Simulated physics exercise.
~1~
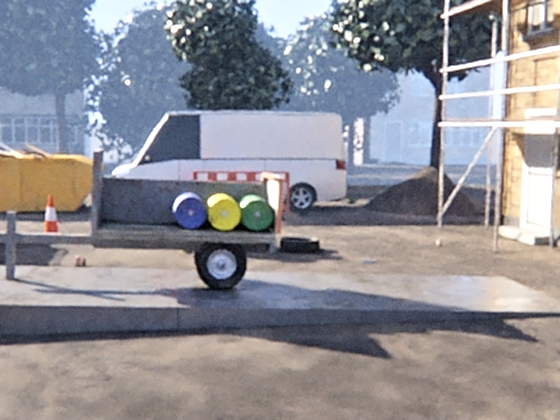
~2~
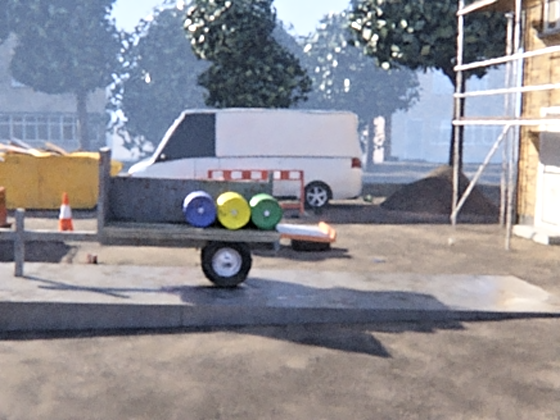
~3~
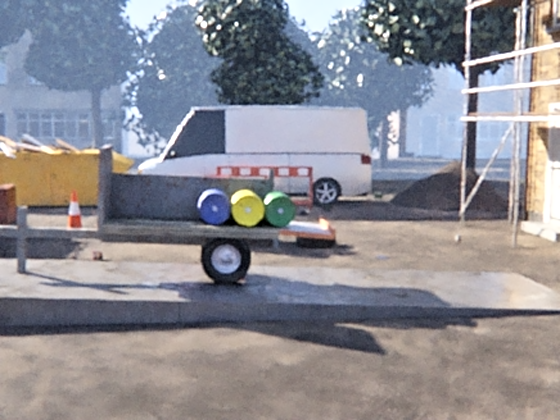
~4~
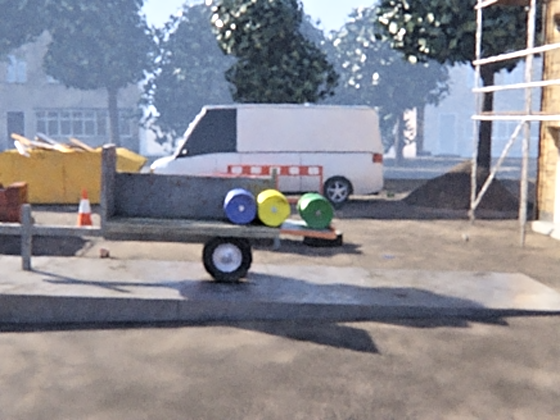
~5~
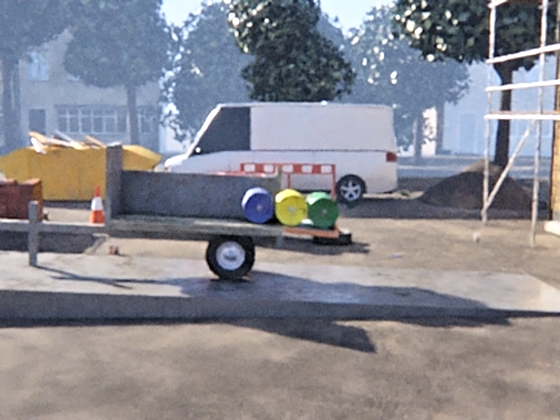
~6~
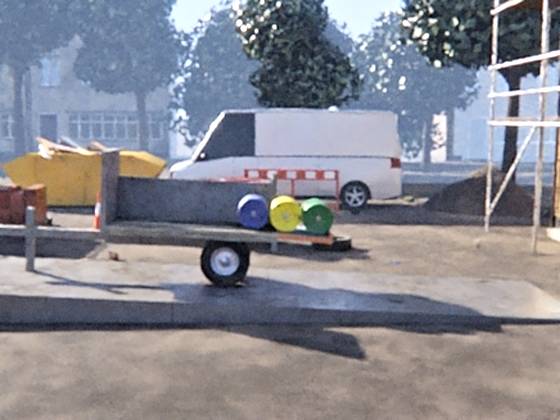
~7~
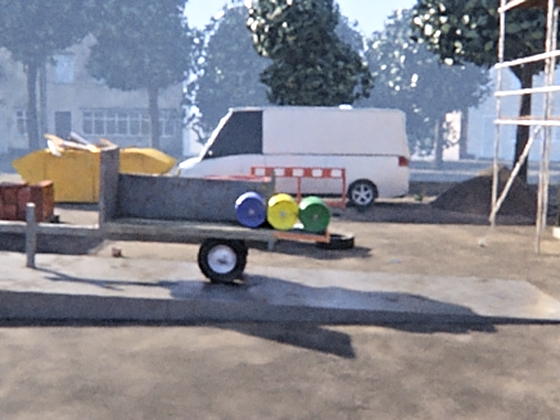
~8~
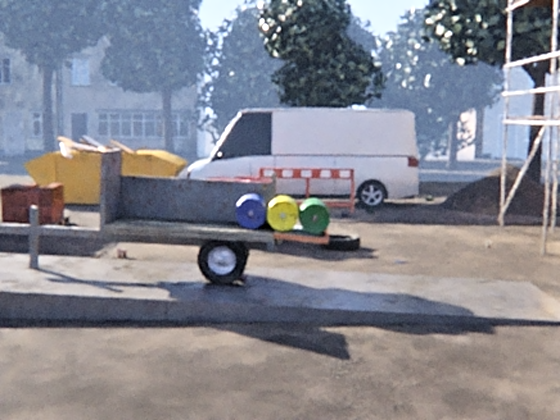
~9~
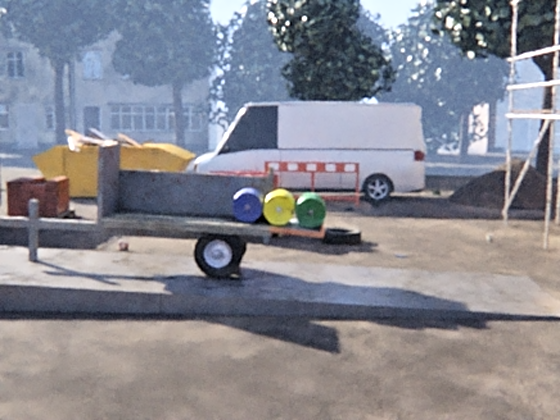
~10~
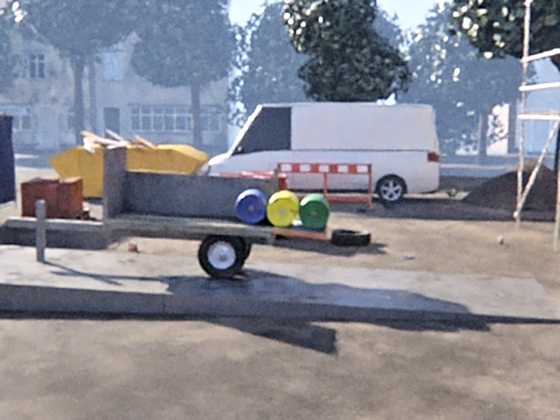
A trailer stood in a yard near a white van with blue, yellow and green kegs on its bed, and its tailgate dropped open at the right. The kegs rolled right together and came to rest in a row by the lowered gate, none falling off.
